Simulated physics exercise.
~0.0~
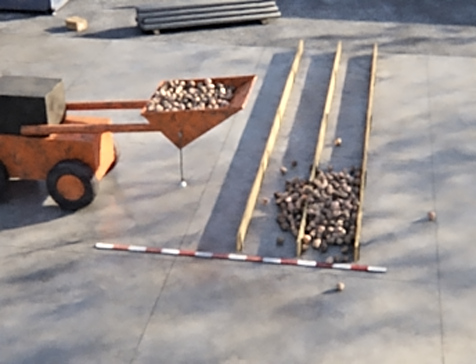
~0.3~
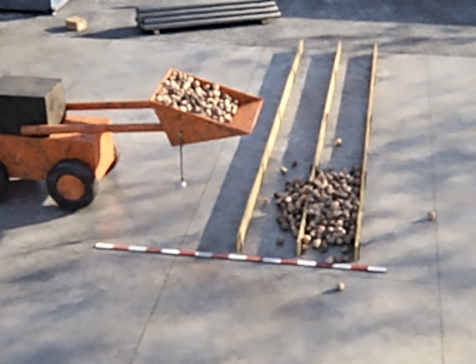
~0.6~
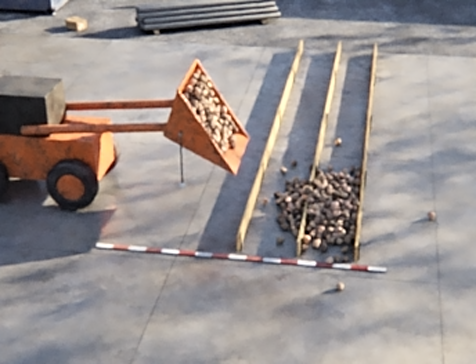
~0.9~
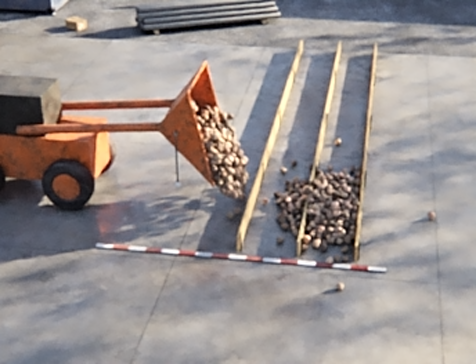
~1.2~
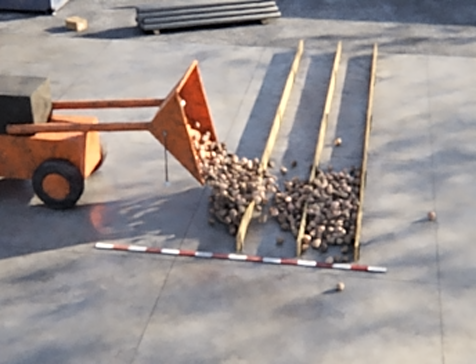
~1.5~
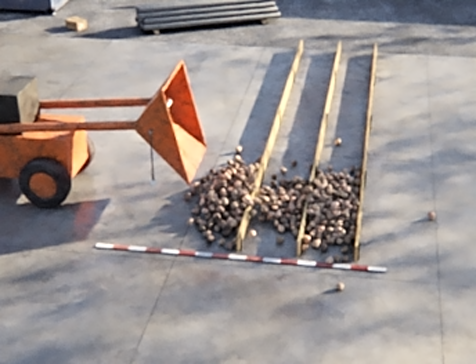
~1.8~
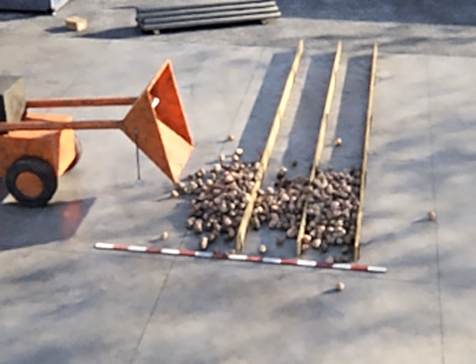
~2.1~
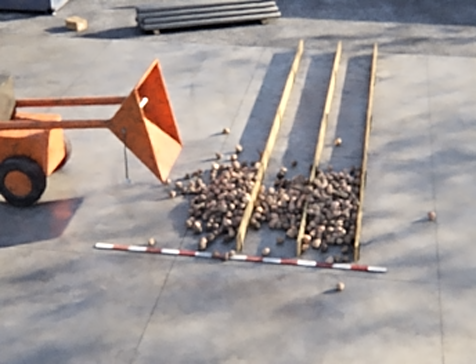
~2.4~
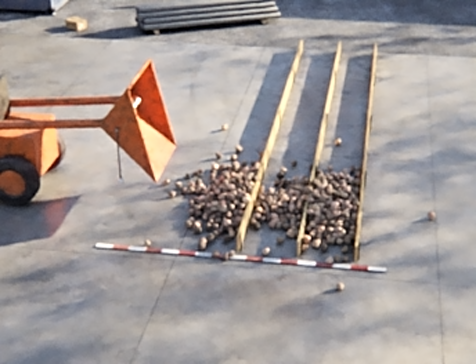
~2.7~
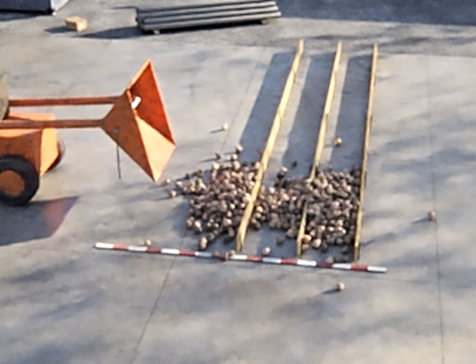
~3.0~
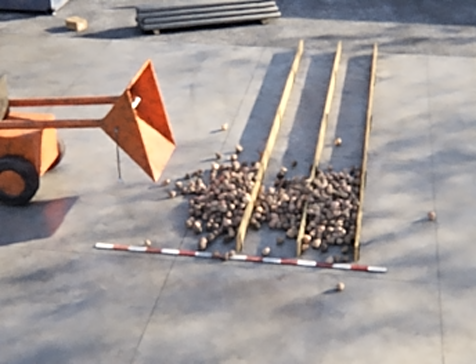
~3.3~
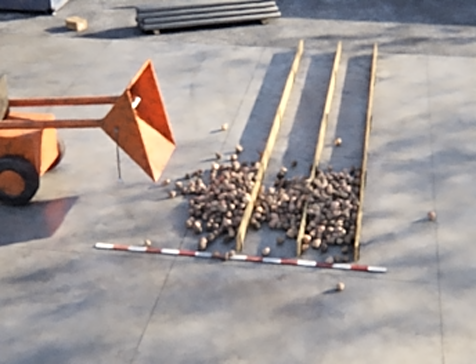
On a concrete yard, an orange loader tips cobbles mostly short of the planks while backing left.
